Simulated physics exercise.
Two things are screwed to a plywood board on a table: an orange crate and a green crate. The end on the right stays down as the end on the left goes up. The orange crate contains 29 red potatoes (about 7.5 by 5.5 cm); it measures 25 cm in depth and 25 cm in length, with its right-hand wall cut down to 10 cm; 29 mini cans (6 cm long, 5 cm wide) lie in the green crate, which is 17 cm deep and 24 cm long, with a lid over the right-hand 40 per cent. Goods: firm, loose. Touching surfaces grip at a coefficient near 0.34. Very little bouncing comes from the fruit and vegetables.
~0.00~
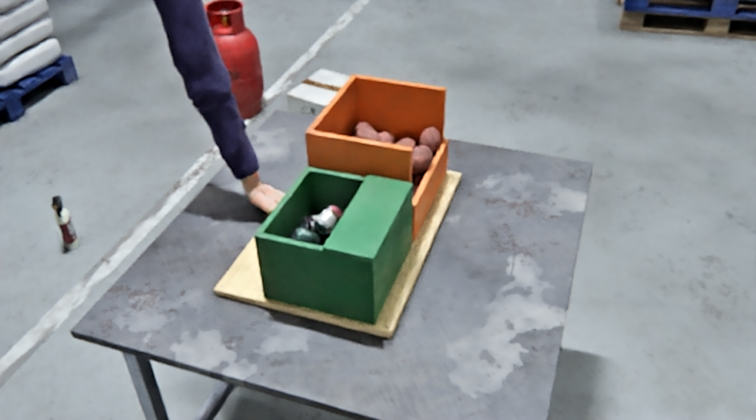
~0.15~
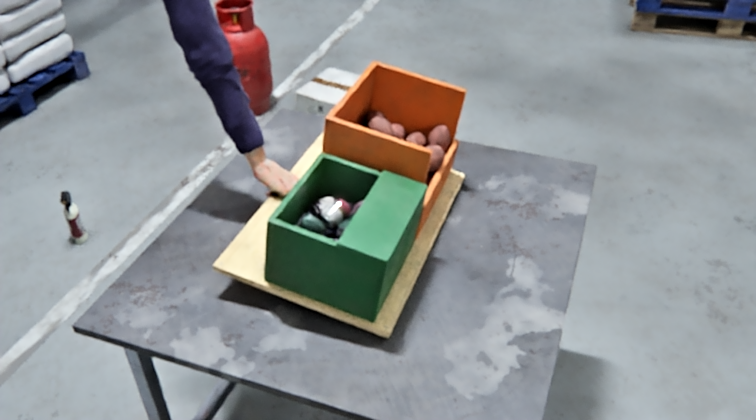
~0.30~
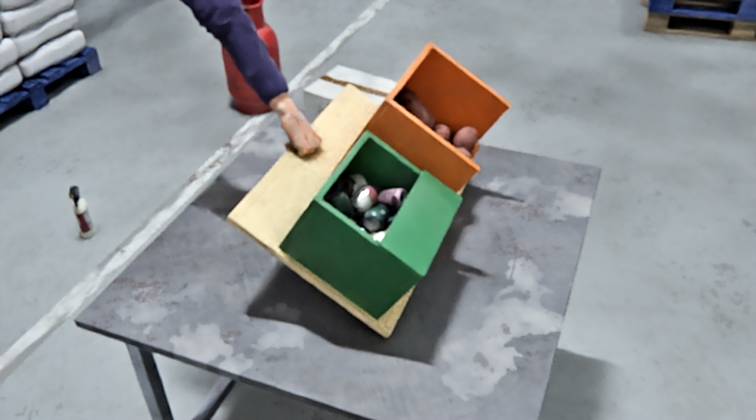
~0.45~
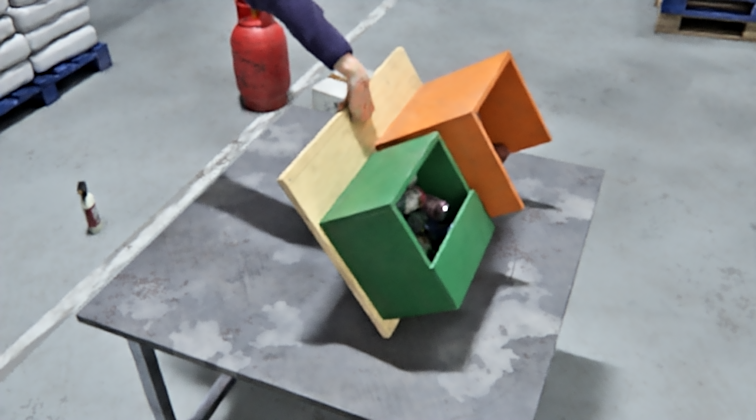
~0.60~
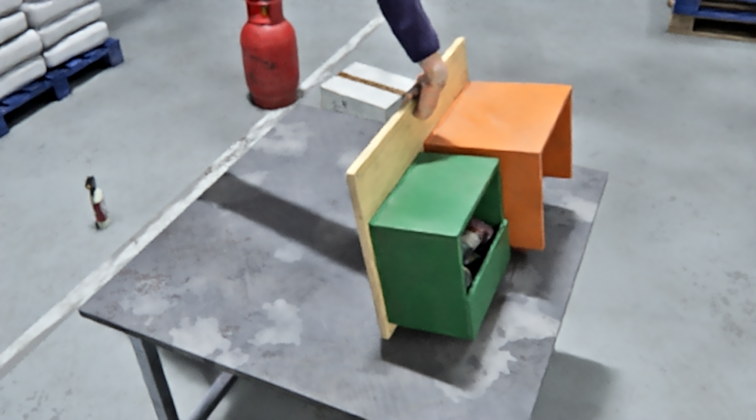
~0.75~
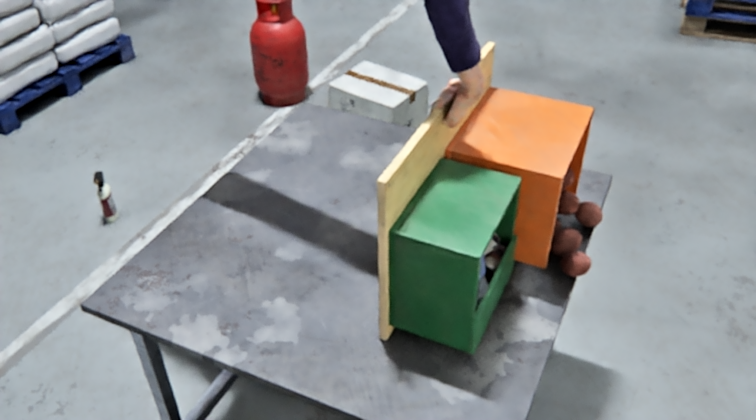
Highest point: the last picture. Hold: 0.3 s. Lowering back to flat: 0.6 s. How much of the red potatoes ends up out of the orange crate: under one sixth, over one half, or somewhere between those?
Bet it keeps below half of them inside.
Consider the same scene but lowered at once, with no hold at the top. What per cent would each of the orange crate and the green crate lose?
Orange crate: 90%, green crate: 10%.
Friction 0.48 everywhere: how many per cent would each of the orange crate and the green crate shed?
Orange crate 90, green crate 10 per cent.
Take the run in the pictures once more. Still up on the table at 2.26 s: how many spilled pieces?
I'd put it at close to 10.
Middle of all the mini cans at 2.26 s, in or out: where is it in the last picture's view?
I'd put the middle close to (341, 253).
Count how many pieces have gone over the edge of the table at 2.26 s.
The number is close to 16.
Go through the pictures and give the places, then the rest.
In the first frame (each is followed by its nearest rim corner in this view; the camera moves round a little), orange crate, (412, 149); green crate, (368, 259); 0° from level; none out.
Orange crate, (432, 152); green crate, (382, 260); 9° from level, in the second frame.
Orange crate, (480, 169); green crate, (417, 273); 32° from level, in the third frame.
Orange crate, (524, 208); green crate, (453, 302); 58° from level, in the fourth frame.
Orange crate, (544, 249); green crate, (470, 333); 81° from level; 2 out, in the fifth frame.
Orange crate, (546, 267); green crate, (471, 346); 90° from level; 5 out, in the sixth frame.
After 0.99 s, tilt 90°; orange crate 12 in, 17 out and green crate 28 in, 1 out.
After 1.29 s, tilt 58°; orange crate 4 in, 25 out and green crate 28 in, 1 out.
After 1.71 s, tilt 0°; orange crate 4 in, 25 out and green crate 28 in, 1 out.
Final count (at 2.26 s), orange crate 4 in, 25 out and green crate 28 in, 1 out. Asked share, 25 of 29, 86 per cent.
